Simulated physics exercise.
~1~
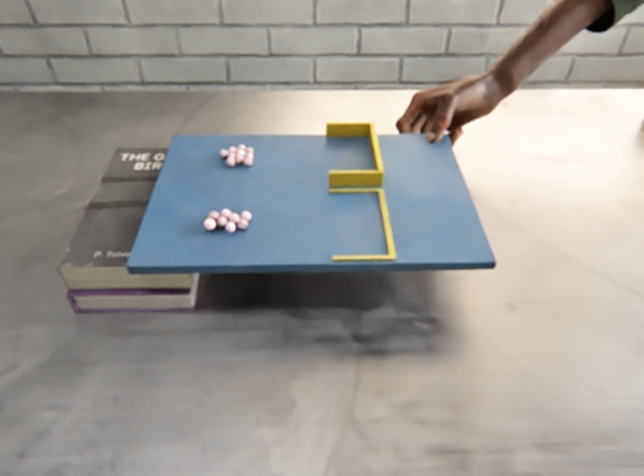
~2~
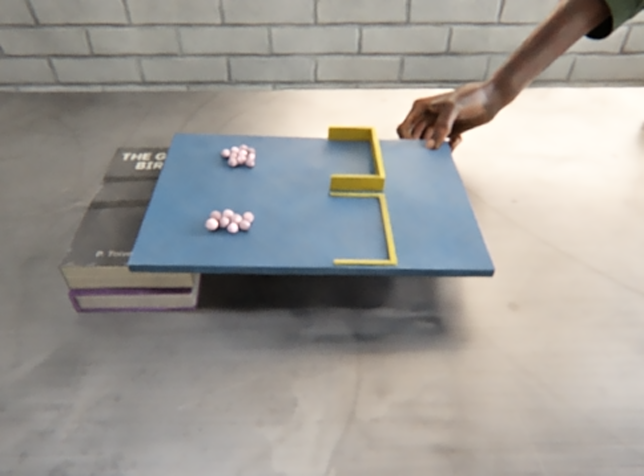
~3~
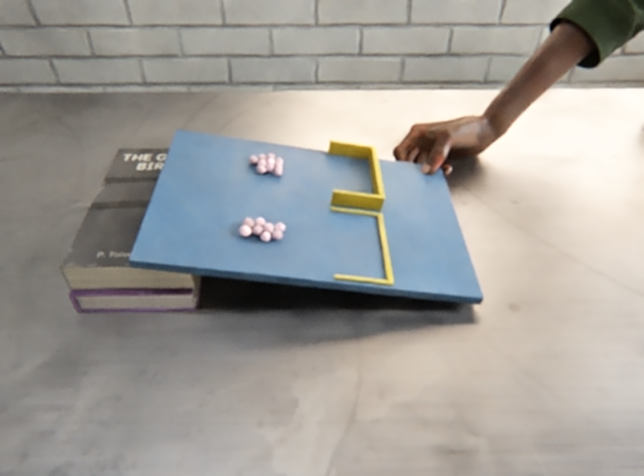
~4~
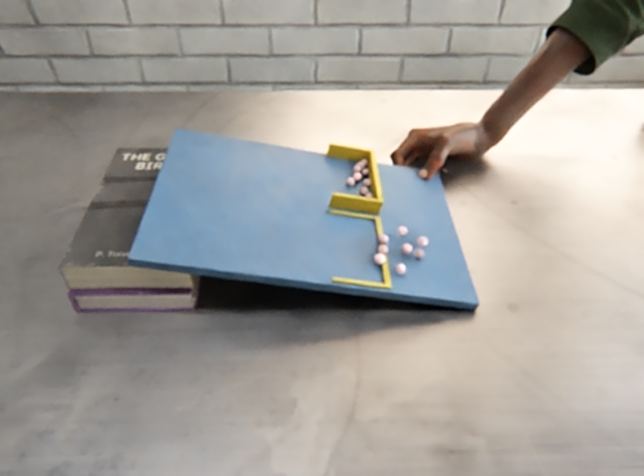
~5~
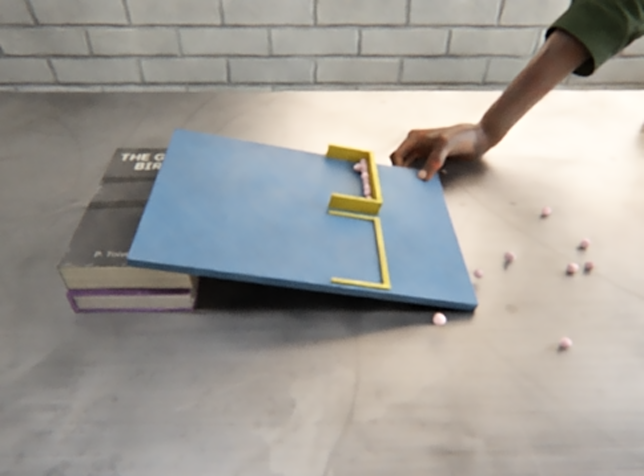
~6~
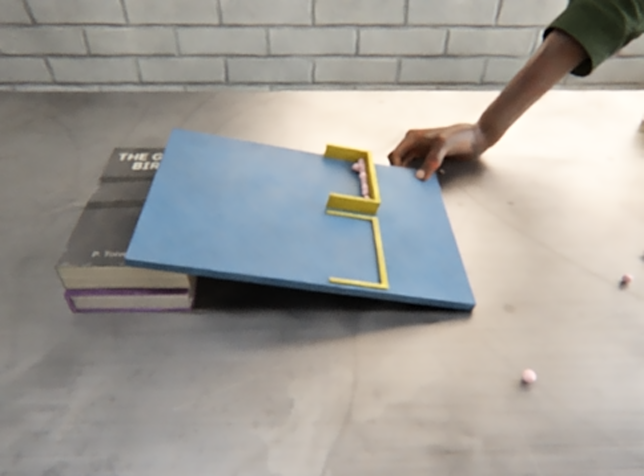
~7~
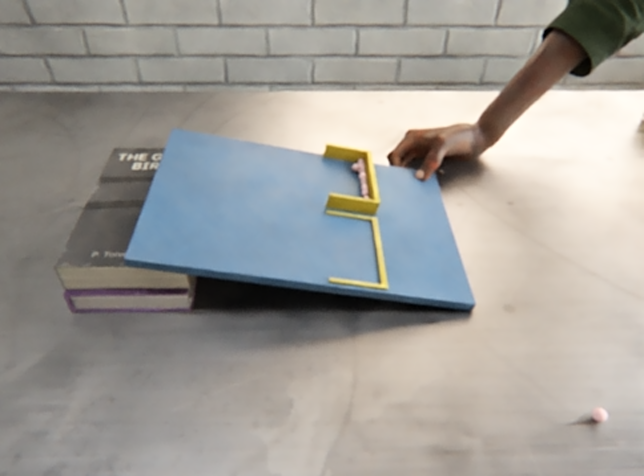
Two clusters of small pink balls rolled down a blue board as a hand lowered its right end, the left still propped on books. The nearer balls went over a low yellow bar and scattered across the table, while the farther ones stayed behind a taller one.
